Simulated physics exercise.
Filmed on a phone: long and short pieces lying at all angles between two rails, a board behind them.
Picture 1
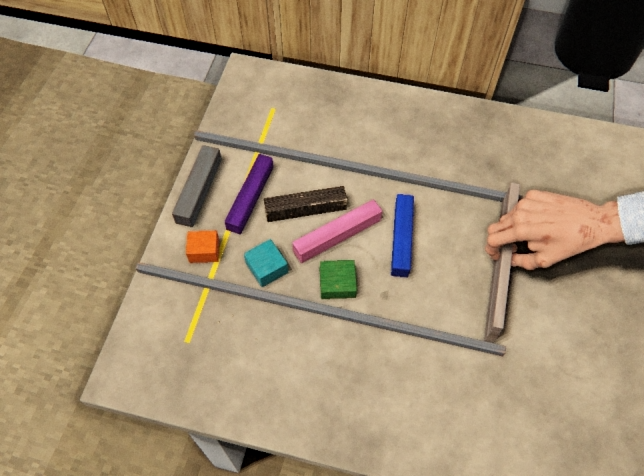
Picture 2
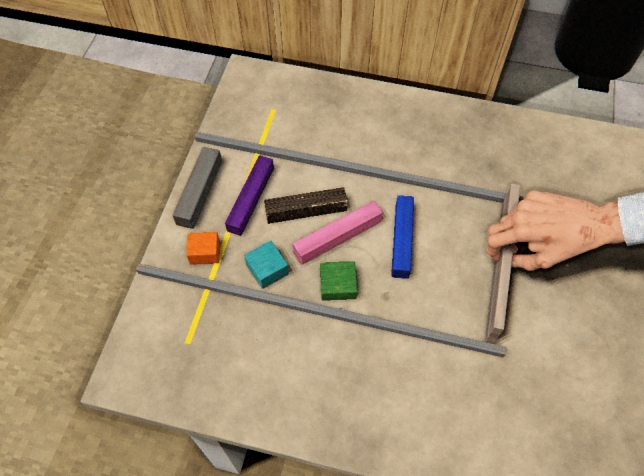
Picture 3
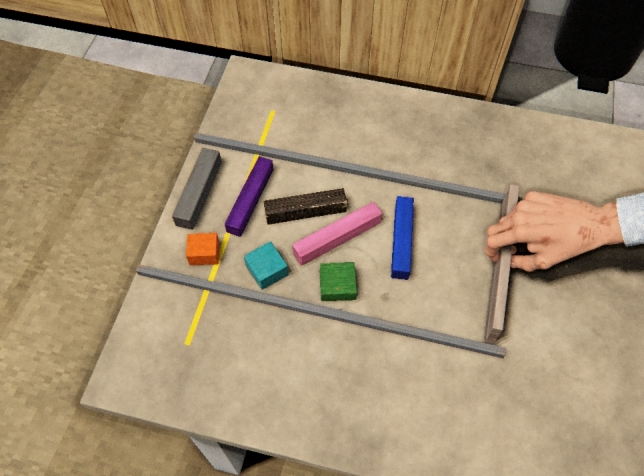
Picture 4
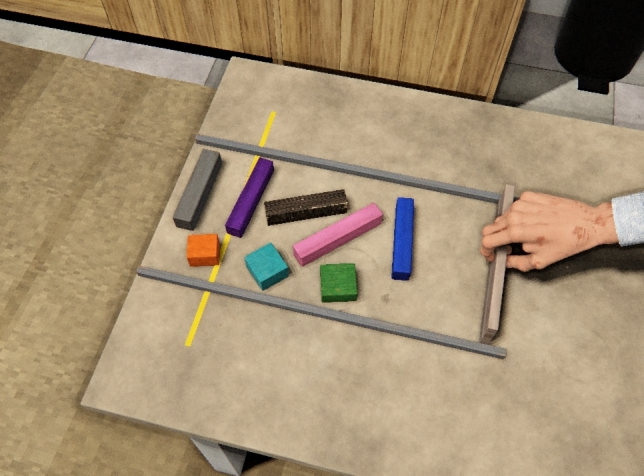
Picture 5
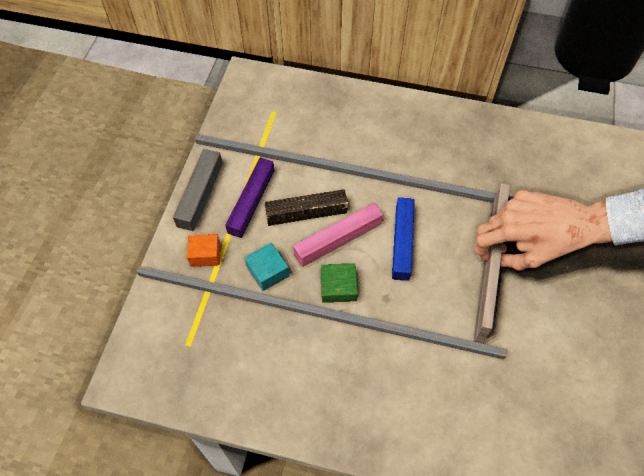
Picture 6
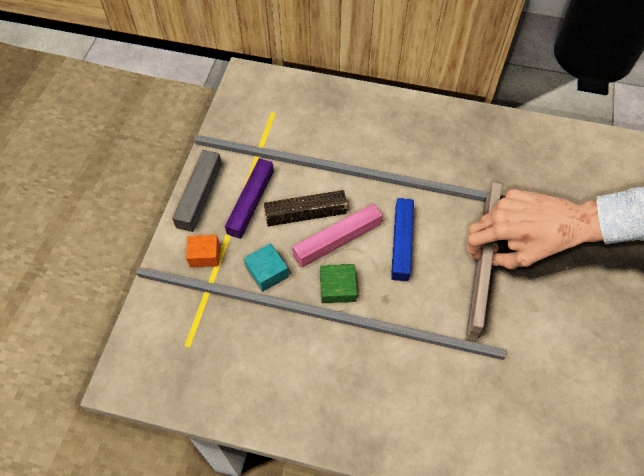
A hand reaches in from the right over a mottled beige table, seen from above at a slant, gripping an upright board between two grey rails. Left of it lie blue, pink, dark speckled, purple and grey sticks at various angles, with green, turquoise and orange blocks below and a yellow tape line crossing near the left. The hand slides the board slightly left, touching no pieces, while the view barely shifts.
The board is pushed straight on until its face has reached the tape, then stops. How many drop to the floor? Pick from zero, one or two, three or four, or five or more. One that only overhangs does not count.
As it turns out, the number that fall off is one or two.
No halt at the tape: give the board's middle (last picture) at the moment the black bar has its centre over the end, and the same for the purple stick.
Near (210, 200) and (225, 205).
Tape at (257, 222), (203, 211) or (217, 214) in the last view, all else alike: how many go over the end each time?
In that order 0, 5 and 3.
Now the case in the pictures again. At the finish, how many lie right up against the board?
In contact: 2.
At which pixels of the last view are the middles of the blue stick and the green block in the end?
The blue stick at (230, 201), the green block at (203, 250).
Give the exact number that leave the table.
Fallen: 2.
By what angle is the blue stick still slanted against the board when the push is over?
About 0°.
Soon after, none off yet; grey stick at rest near (198, 190); orange block at rest near (203, 251); purple stick at rest near (250, 198).
After that, none off yet; grey stick at rest near (198, 190); orange block at rest near (203, 251); purple stick at rest near (249, 197).
In the end, the number that fall off is one or two; gone, orange block and grey stick.
